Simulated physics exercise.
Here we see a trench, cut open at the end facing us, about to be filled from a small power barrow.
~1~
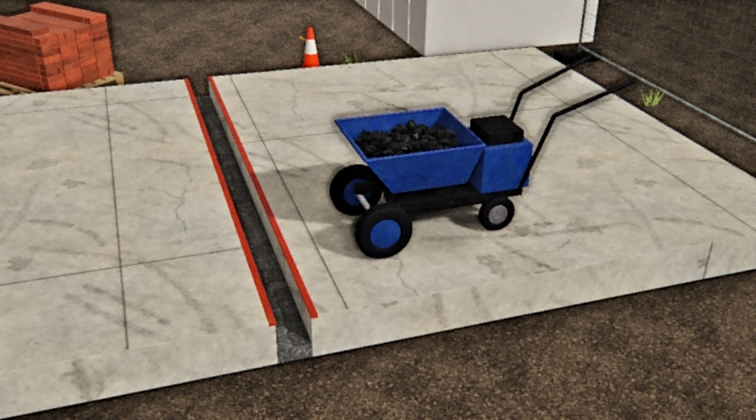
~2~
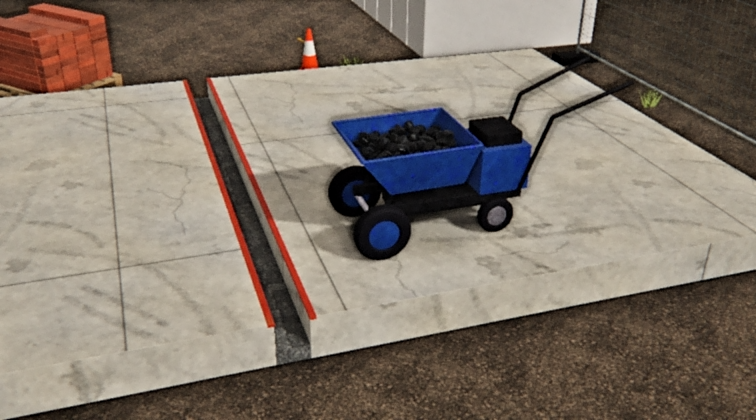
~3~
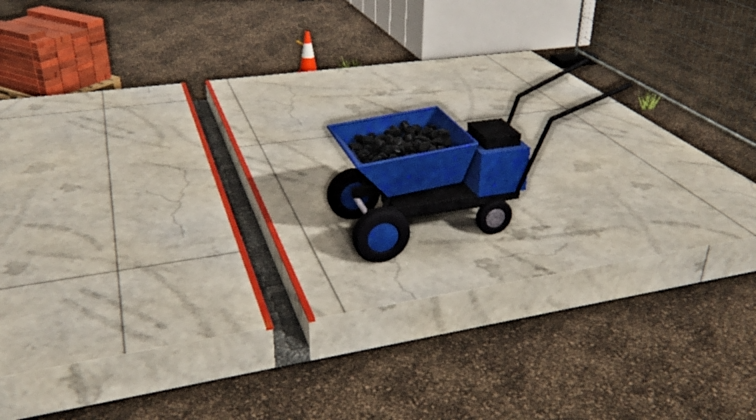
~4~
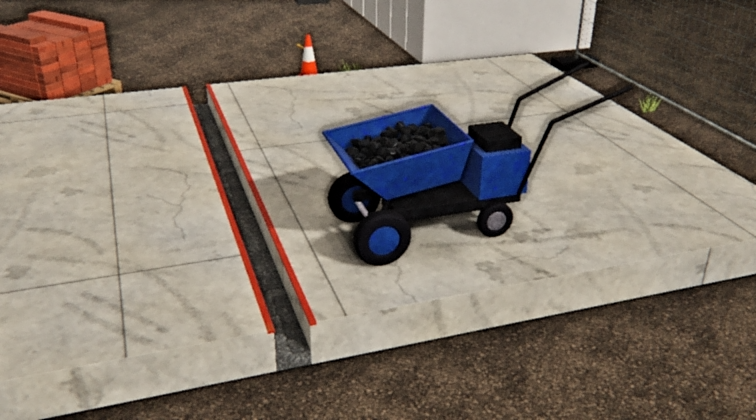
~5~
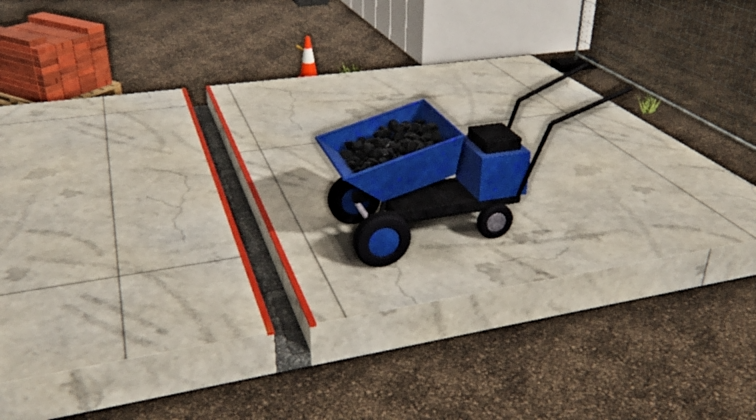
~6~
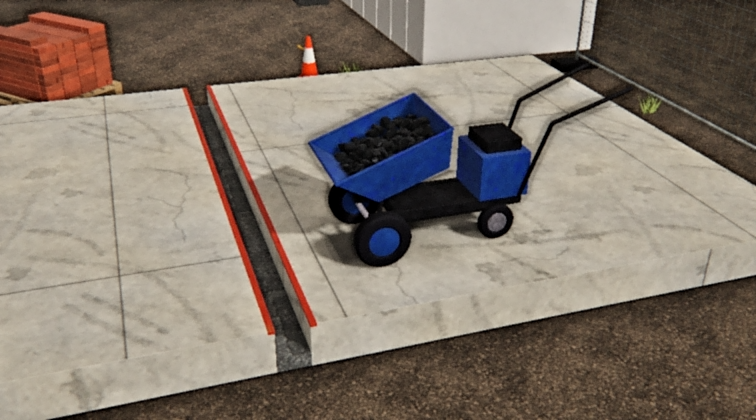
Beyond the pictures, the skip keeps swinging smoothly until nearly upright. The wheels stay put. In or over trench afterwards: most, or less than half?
The portion in the trench is the greater one.
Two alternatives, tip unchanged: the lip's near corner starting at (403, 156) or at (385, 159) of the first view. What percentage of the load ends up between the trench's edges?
First try: Some 30 %; second try: 60 %.
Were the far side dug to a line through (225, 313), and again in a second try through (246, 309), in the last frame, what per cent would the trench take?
Roughly 100 per cent, then roughly 100 per cent.
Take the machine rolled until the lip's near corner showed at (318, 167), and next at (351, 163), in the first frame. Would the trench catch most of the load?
Note: Stop one, a minority share; stop two, a majority share.
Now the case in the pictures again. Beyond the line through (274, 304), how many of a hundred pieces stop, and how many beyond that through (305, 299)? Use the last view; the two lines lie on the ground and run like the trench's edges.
30 and 90 in a hundred.
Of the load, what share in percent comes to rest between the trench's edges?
It works out at some 80 %.
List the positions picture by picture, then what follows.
The first frame shows lip of the skip near (365, 161), level; top of the load near (414, 146), lumps of coal; first edge of the trench near (304, 290); far edge near (263, 297), the trench under half as wide as the skip, and about as deep as wide.
The second frame shows lip of the skip near (363, 163), level; top of the load near (422, 145).
The third frame shows lip of the skip near (357, 167), tipped barely; top of the load near (426, 141).
The fourth frame shows lip of the skip near (352, 173), tipped a little; top of the load near (422, 141).
The fifth frame shows lip of the skip near (345, 179), tipped a little; top of the load near (414, 138).
The sixth frame shows lip of the skip near (337, 185), tipped clearly; top of the load near (419, 132); first edge of the trench near (303, 299); far edge near (262, 306).
Shortly afterwards, skip tipped steeply; the whole lot in the skip.
Next, skip tipped right over; the bulk in the skip; only a few short of the trench; near a quarter in or heaped over the trench; only a few beyond it; only a few falling.
Some moments later, skip tipped right over; a little in the skip; a little short of the trench; the bulk in or heaped over the trench; a little beyond it.
In the end, skip tipped right over; only a few in the skip; a little short of the trench; the bulk in or heaped over the trench; a little beyond it.
